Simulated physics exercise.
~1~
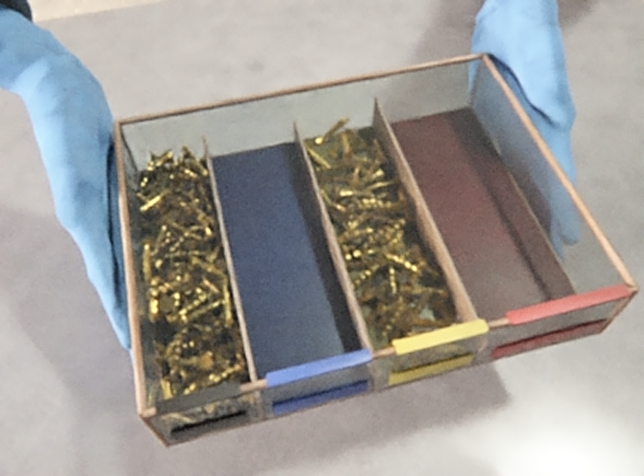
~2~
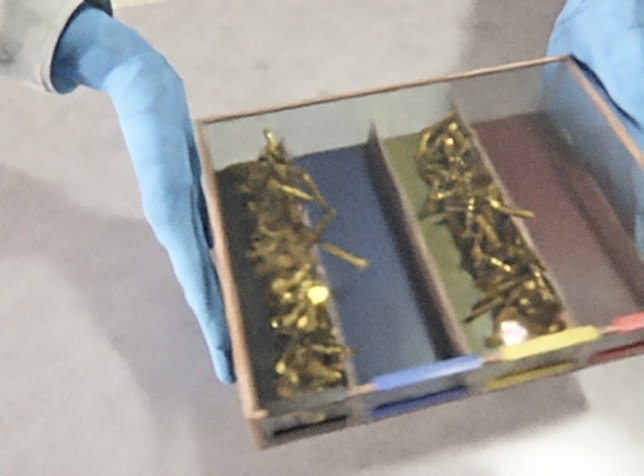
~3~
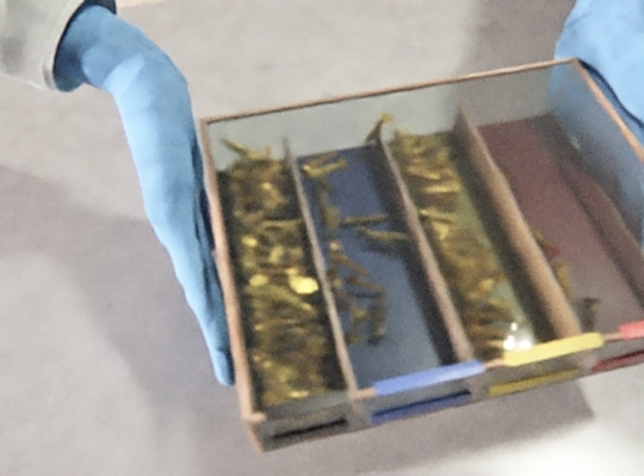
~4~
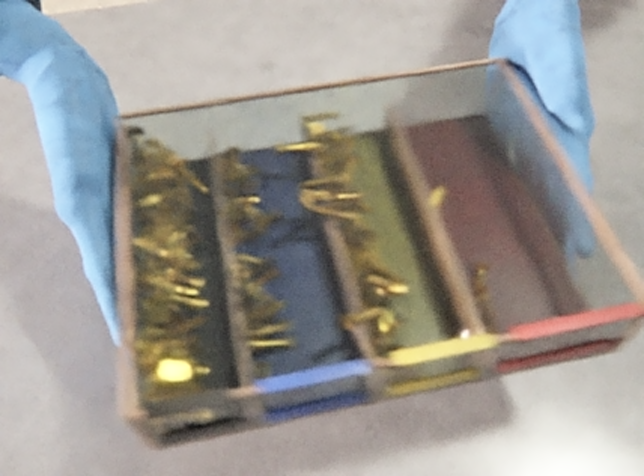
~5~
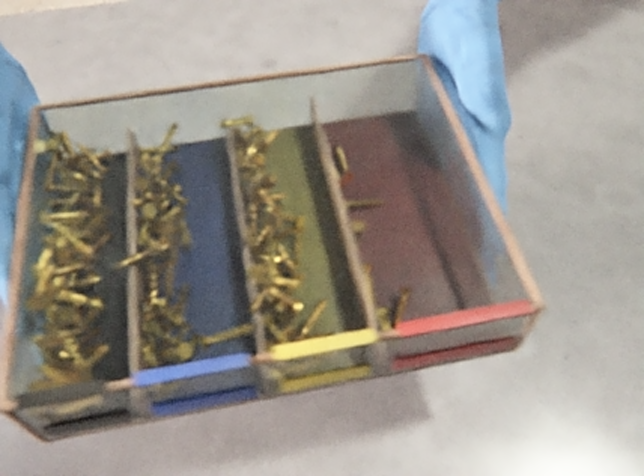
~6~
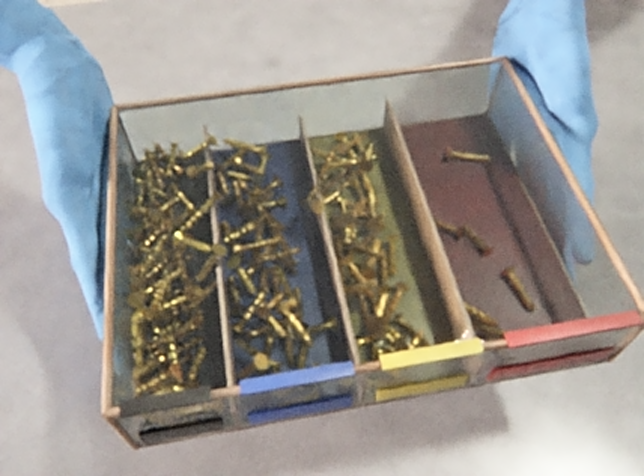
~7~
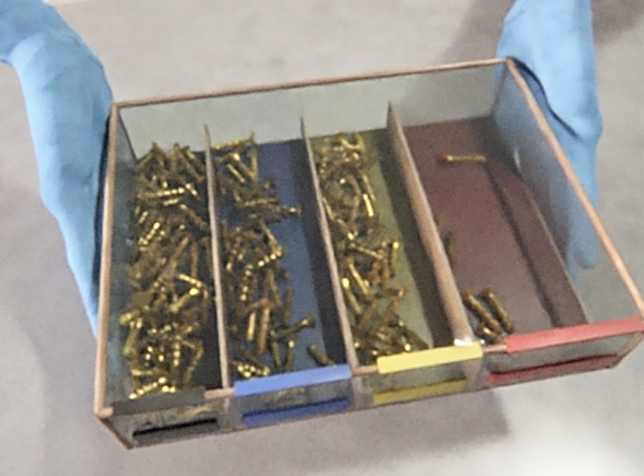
Brass-coloured screws hopping between coloured compartments as gloved hands shake a clear-lidded box, settling with only a few in red.
